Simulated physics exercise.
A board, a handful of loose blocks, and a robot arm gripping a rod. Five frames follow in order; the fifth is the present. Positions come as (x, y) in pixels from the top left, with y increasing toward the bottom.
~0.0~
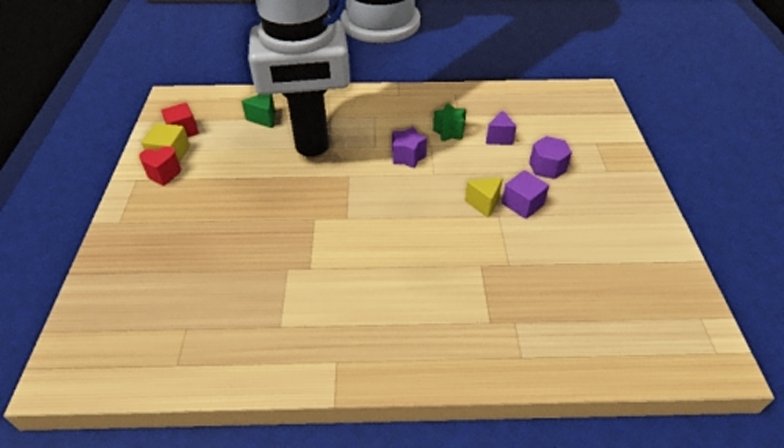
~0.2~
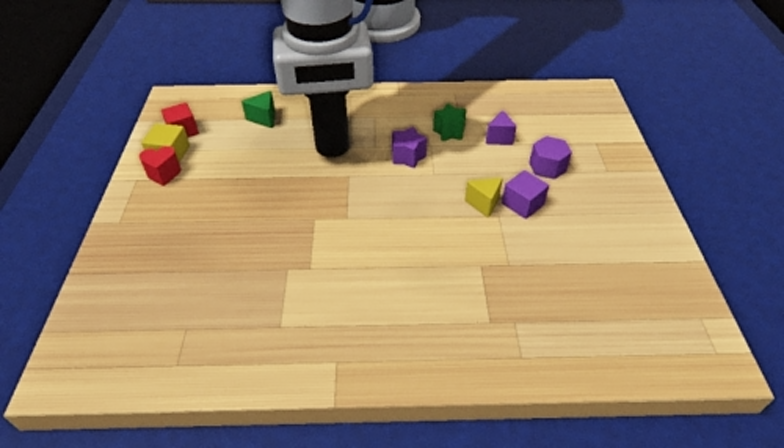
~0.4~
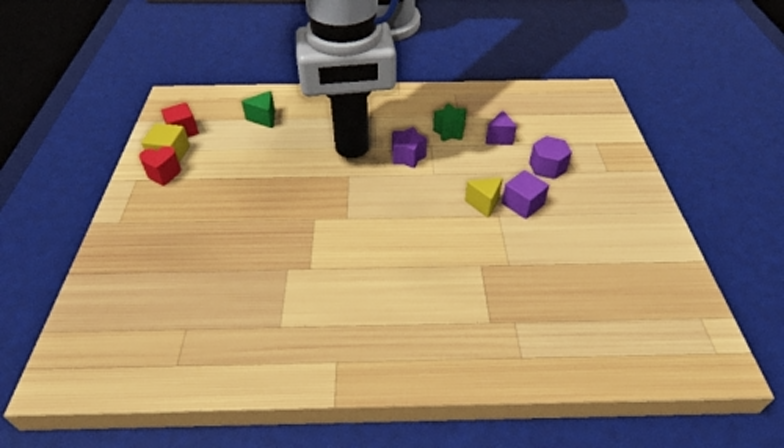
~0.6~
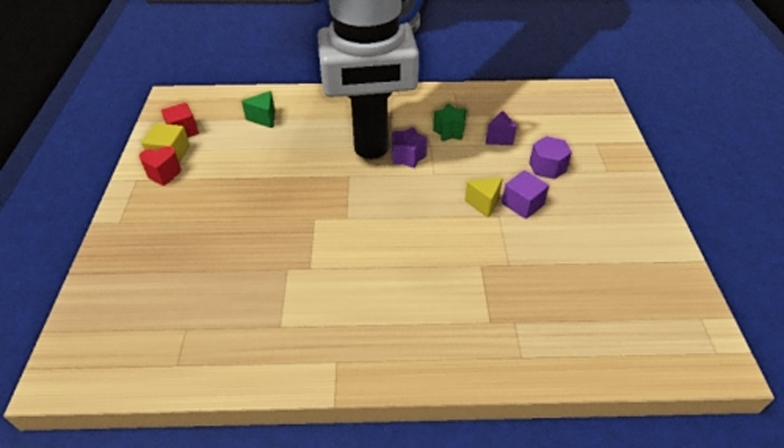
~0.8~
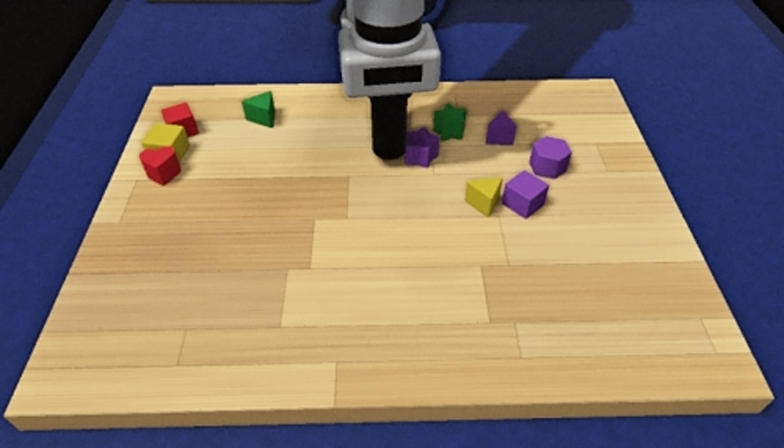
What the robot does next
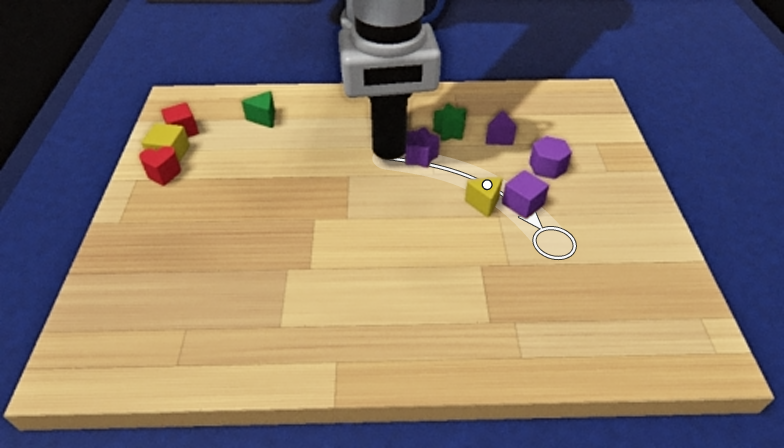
A robot arm holding a dark rod moves steadily rightward near the back of a wooden board, across the open space between a green block and a purple star-shaped block. It reaches the star and nudges it slightly right, while the other scattered blocks stay still.
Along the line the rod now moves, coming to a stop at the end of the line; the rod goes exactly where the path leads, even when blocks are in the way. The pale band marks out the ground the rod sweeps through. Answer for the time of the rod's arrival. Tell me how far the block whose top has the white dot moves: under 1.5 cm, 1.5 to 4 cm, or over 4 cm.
Band: 1.5 to 4 cm.
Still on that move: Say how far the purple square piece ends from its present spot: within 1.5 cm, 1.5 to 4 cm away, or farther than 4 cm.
My estimate: Beyond 4 cm.
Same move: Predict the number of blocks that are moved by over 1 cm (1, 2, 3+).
Three or more blocks.
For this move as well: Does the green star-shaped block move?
No, it doesn't check out.
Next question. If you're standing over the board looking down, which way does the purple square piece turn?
From above, the purple square piece will be seen to turn anti-clockwise.
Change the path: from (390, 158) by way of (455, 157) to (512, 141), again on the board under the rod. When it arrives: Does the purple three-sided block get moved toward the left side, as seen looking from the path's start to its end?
Answer: Yes.
Drawn move, from (390, 158) by way of (452, 170) and (508, 198) to (555, 243); the dot is on the yellow three-sided block.
What follows on the original path. One third of the way, rod (453, 161); purple star-shaped block (483, 143), turned 15° anticlockwise.
Two thirds of the way, rod (511, 189); purple star-shaped block (500, 145), turned 55° anticlockwise; yellow three-sided block (495, 194), turned 55° clockwise; purple square piece (545, 194), turned 15° anticlockwise.
At the end, rod (557, 234); purple star-shaped block (500, 145), turned 55° anticlockwise; green star-shaped block still; yellow three-sided block (497, 196), turned 70° clockwise; purple square piece (601, 227), turned 50° anticlockwise.
